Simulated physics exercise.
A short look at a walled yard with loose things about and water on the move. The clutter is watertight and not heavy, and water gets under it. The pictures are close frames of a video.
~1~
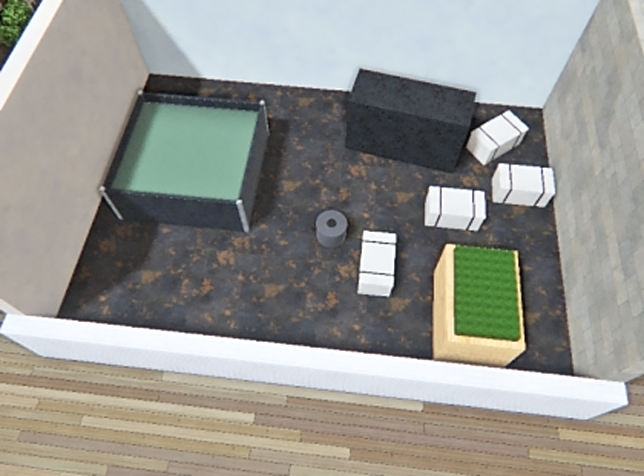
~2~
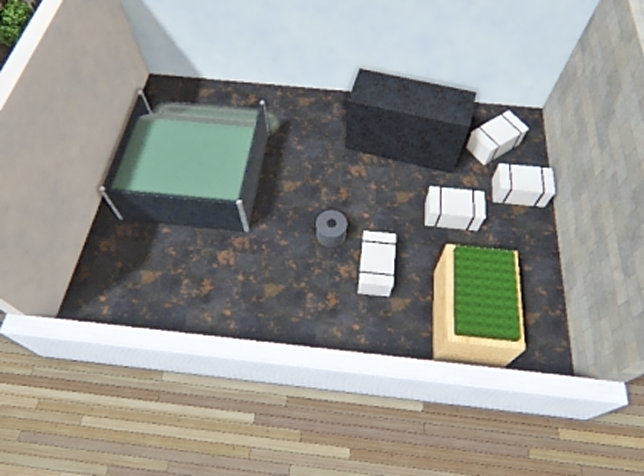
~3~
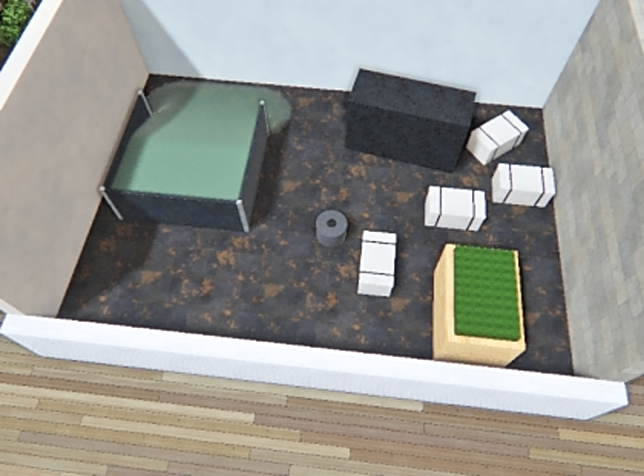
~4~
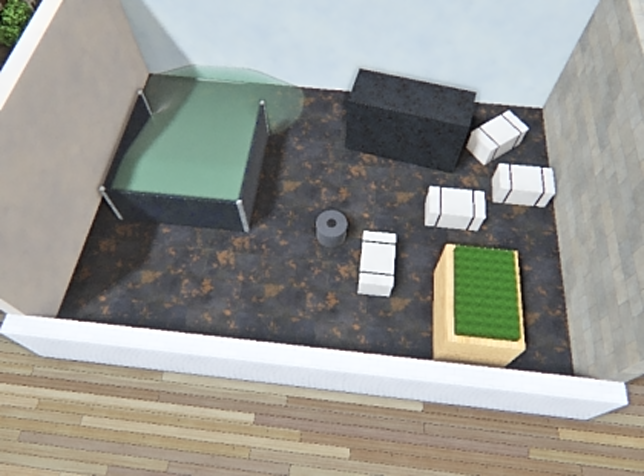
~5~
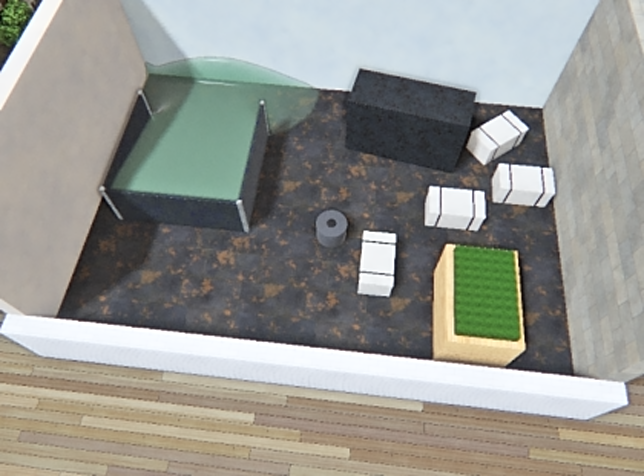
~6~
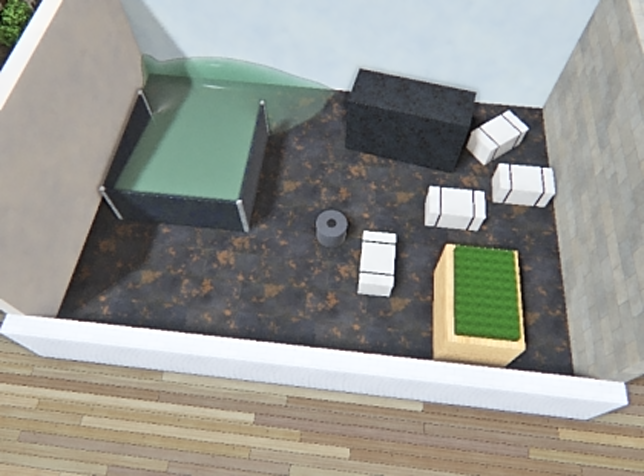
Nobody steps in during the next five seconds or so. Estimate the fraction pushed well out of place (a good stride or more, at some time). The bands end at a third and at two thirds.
Share: From one to two thirds.
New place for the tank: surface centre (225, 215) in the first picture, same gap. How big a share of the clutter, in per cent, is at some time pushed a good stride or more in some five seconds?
I make it 60 per cent.
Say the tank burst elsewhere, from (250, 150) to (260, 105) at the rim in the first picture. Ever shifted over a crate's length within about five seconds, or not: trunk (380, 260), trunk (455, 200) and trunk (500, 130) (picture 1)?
As listed: Under that, that far or more, not that far.
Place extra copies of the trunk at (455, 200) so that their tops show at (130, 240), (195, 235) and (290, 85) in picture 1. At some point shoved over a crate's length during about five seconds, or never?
In that order: Never so far, never so far, pushed that far.
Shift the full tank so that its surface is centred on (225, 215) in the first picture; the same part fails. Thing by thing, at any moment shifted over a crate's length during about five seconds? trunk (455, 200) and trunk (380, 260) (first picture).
As listed: Not that far, short of that.
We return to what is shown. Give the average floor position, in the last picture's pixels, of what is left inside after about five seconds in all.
Near (437, 244).
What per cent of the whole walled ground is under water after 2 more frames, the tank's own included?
Roughly 20 per cent.
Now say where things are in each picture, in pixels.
In the first picture, a trunk at (457, 202), on the bottom; a trunk at (500, 130) rests on the ground; 0 of 5 have shifted.
In the second picture, a trunk at (457, 202), on the bottom; a trunk at (500, 130) rests on the ground; 0 of 5 have shifted.
In the third picture, a trunk at (457, 202) rests on the ground; a trunk at (500, 130), on the bottom; 0 of 5 have shifted.
In the fourth picture, a trunk at (457, 202), on the bottom; a trunk at (500, 130), on the bottom; 0 of 5 have shifted.
In the fifth picture, a trunk at (457, 202) rests on the ground; a trunk at (500, 130) rests on the ground; 0 of 5 have shifted.
In the sixth picture, a trunk at (457, 202) rests on the ground; a trunk at (500, 130) rests on the ground; 0 of 5 have shifted.
A moment on, 0 of 5 are well off their spots; 0 afloat.
Next, 0 of 5 are well off their spots; 0 afloat.
Later, 1 of 5 are well off their spots; 0 afloat.
In the end, 3 of 5 are well off their spots, and 3 have been at some point; 1 afloat.
